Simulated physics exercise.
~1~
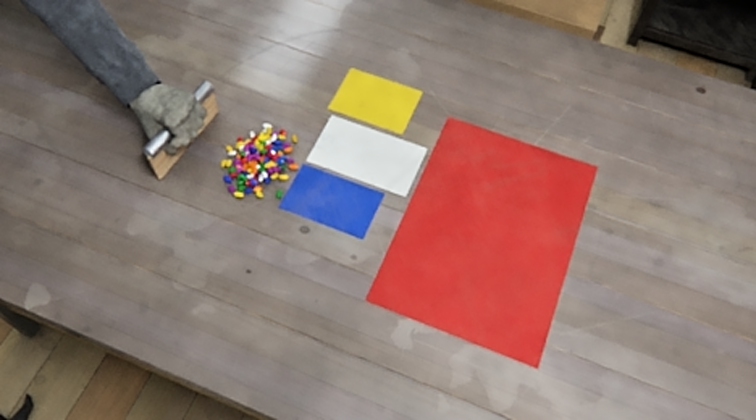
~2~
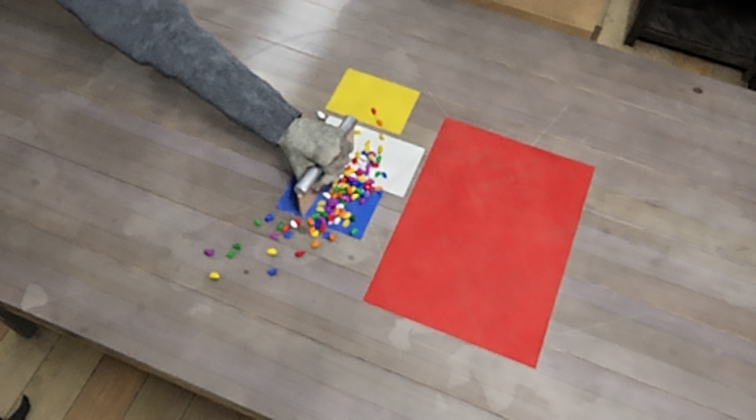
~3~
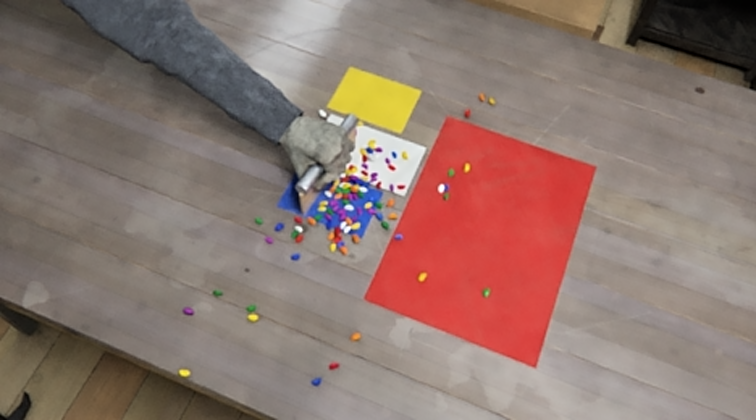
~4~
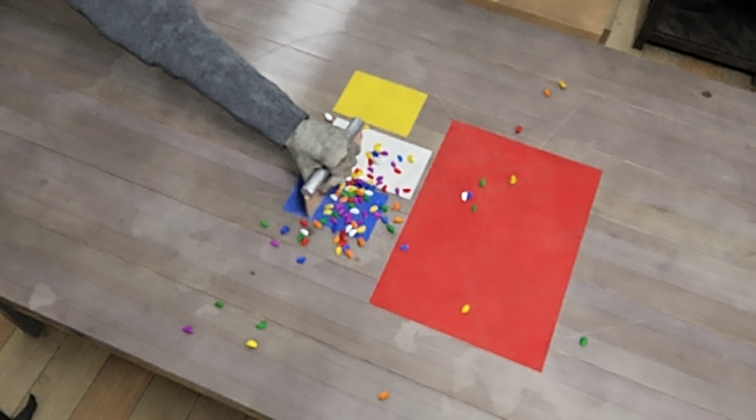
On a wooden table, a gloved hand pushes a scraper rightward into a pile of colourful jelly beans and stops over the blue and white mats, where many beans stay while others scatter across the wood and a few reach the large red mat, leaving the yellow one clear.
